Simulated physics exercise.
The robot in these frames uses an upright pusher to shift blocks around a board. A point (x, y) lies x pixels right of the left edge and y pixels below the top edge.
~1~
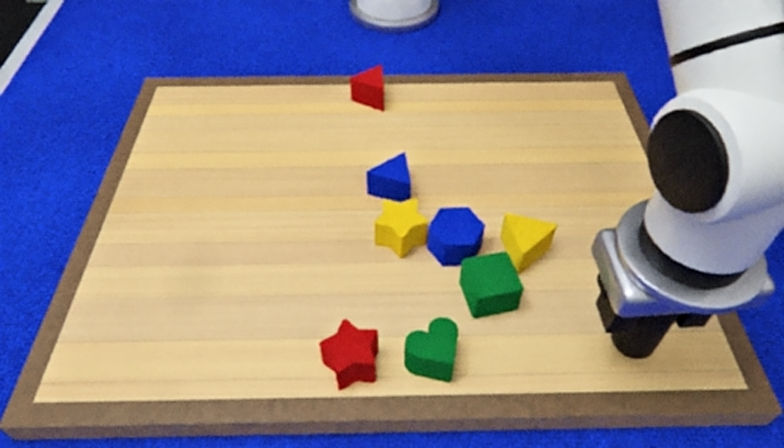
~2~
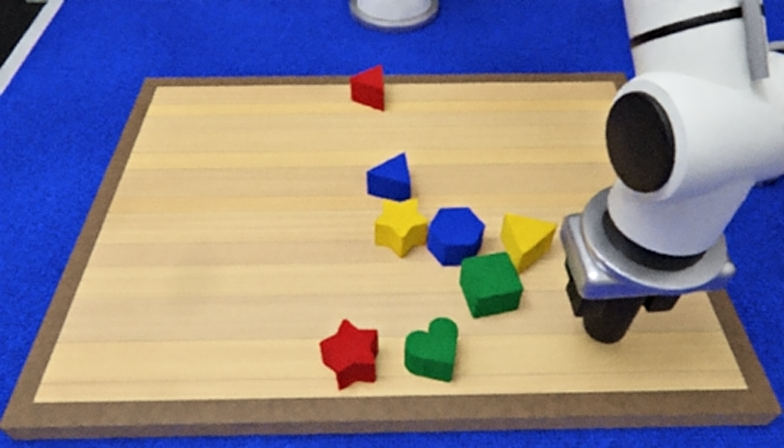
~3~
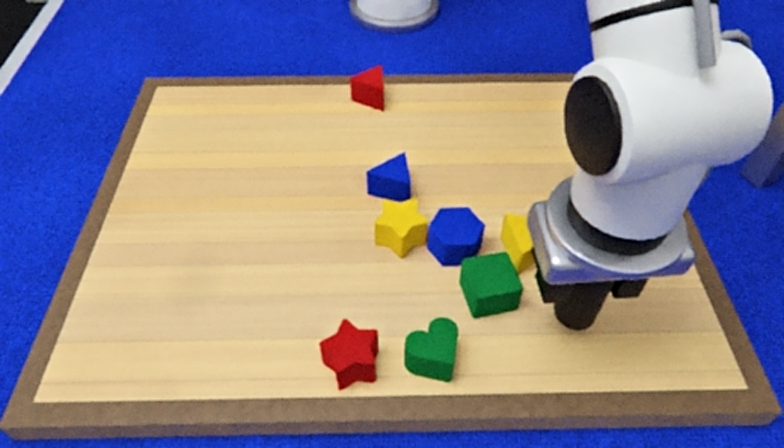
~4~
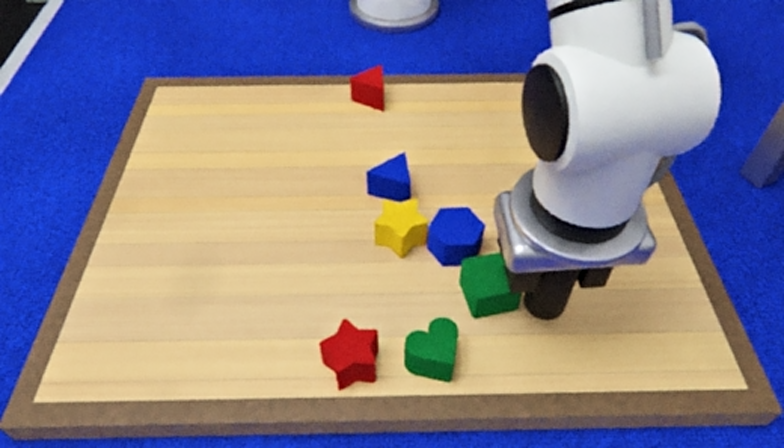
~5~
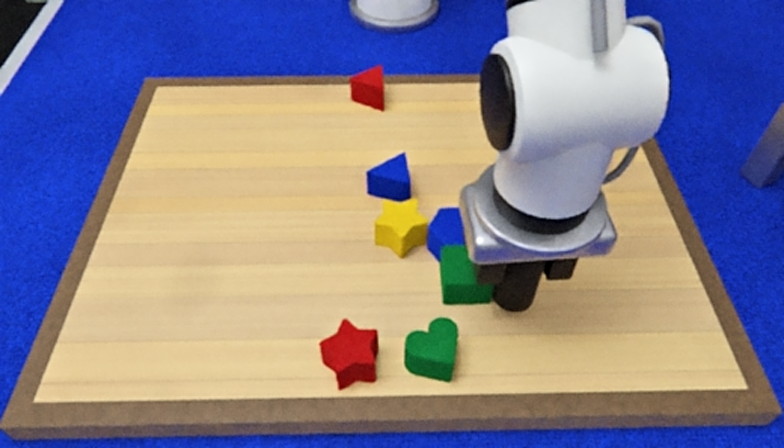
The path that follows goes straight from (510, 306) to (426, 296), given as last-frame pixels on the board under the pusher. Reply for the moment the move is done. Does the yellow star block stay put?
No.
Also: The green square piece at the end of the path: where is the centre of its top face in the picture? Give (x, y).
By then it is at (398, 247).
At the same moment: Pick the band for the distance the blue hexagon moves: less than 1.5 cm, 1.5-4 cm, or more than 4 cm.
Movement: Under 1.5 cm.
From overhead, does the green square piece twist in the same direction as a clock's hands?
Yes, that is how it ends up.
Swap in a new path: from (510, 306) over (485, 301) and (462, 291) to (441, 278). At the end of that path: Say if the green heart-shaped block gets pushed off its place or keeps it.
It sits in its place.
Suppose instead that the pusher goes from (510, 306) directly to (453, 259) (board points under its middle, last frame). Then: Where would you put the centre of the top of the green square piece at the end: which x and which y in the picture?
Final place: (417, 253).
What follows on the original path. Halfway along, pusher (470, 290); blue hexagon (455, 222), turned 15° clockwise; green square piece (433, 258), turned 30° clockwise.
At the end, pusher (427, 285); yellow star block (394, 207); blue hexagon (455, 222), turned 15° clockwise; green square piece (398, 247), turned 55° clockwise; yellow triangular piece unmoved.
